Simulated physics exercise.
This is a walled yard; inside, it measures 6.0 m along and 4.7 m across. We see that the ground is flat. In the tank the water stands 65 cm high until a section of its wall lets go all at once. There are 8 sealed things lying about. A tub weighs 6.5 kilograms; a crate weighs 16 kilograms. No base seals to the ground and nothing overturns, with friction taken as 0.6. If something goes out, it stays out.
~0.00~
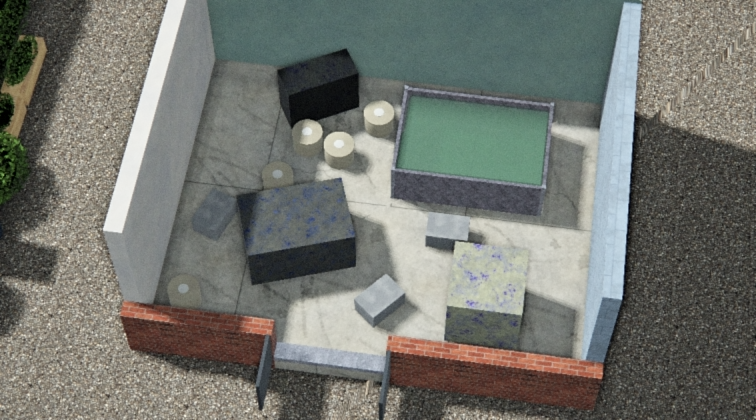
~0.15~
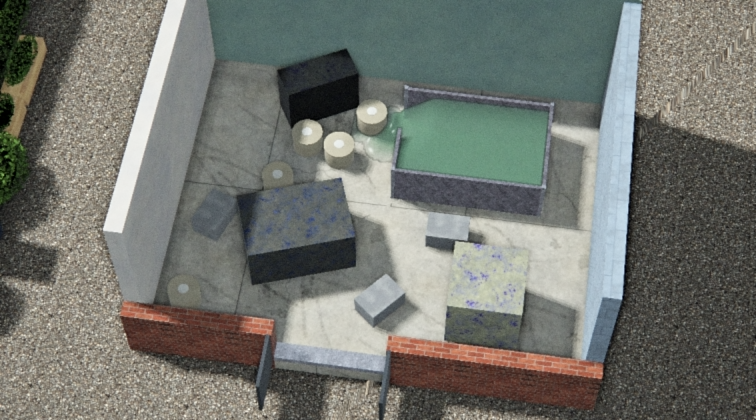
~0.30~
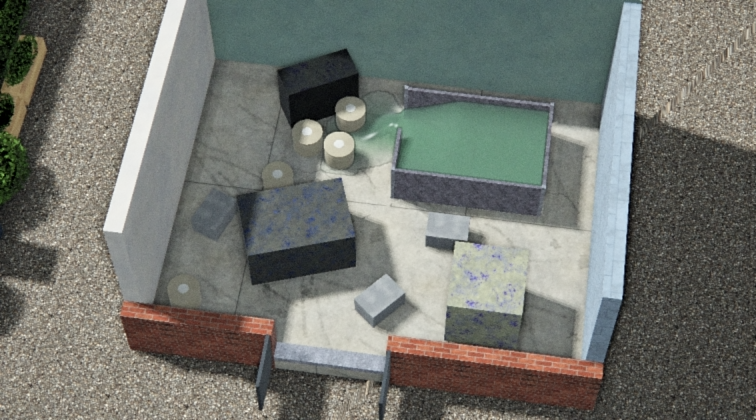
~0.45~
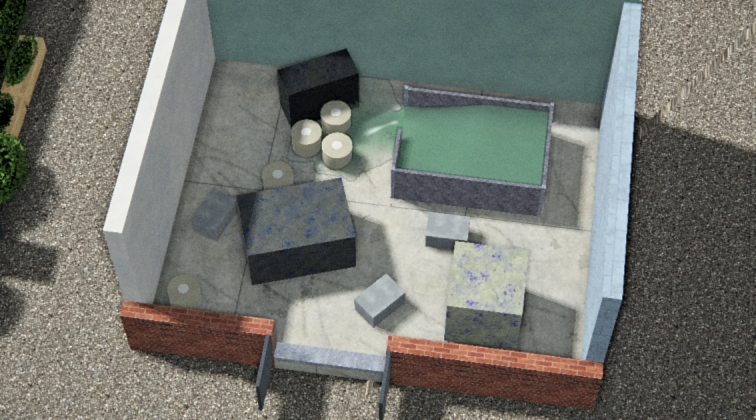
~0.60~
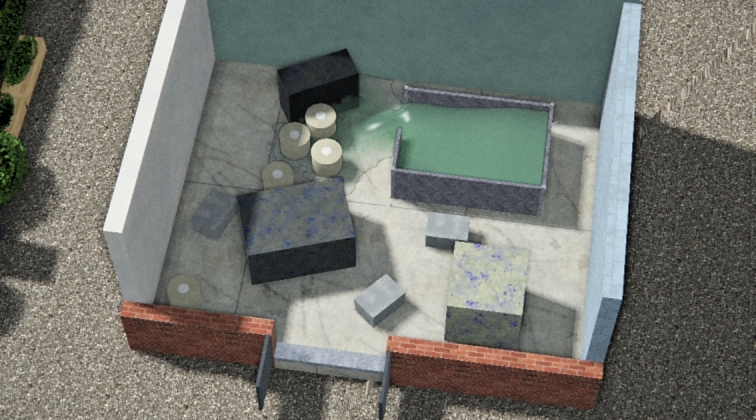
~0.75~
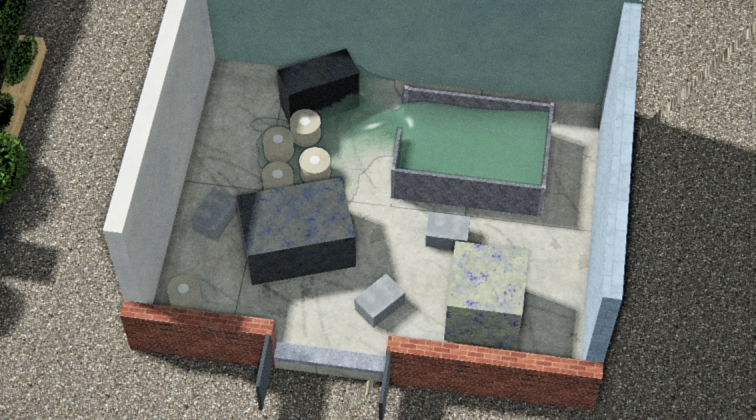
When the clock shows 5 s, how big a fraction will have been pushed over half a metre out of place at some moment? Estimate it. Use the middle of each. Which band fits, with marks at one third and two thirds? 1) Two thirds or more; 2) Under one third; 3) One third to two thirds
The answer is 1.
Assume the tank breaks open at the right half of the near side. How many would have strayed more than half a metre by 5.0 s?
In that case the number is 5.
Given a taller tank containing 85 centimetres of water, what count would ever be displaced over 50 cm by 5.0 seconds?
7.
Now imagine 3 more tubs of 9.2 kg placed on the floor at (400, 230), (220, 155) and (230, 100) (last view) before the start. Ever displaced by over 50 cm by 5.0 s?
Well, in turn they are below that, above that and above that.
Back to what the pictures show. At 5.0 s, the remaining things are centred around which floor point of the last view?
Roughly at (277, 289).
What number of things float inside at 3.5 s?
Total: 5.
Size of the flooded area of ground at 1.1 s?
At that time the wet patch spans about 7.0 m2.
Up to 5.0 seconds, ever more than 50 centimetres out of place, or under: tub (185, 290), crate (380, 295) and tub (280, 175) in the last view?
First exceeding it, second falling below it, third exceeding it.
After 1.1 s 3 of 8 are over 50 cm from their spots; 1 afloat.
After 2.2 s 5 of 8 are over 50 cm from their spots; 4 afloat.
After 3.5 s 5 of 8 are over 50 cm from their spots; 5 afloat.
After 5.0 s 6 of 8 are over 50 cm from their spots, and 6 have been at some point; 6 afloat.
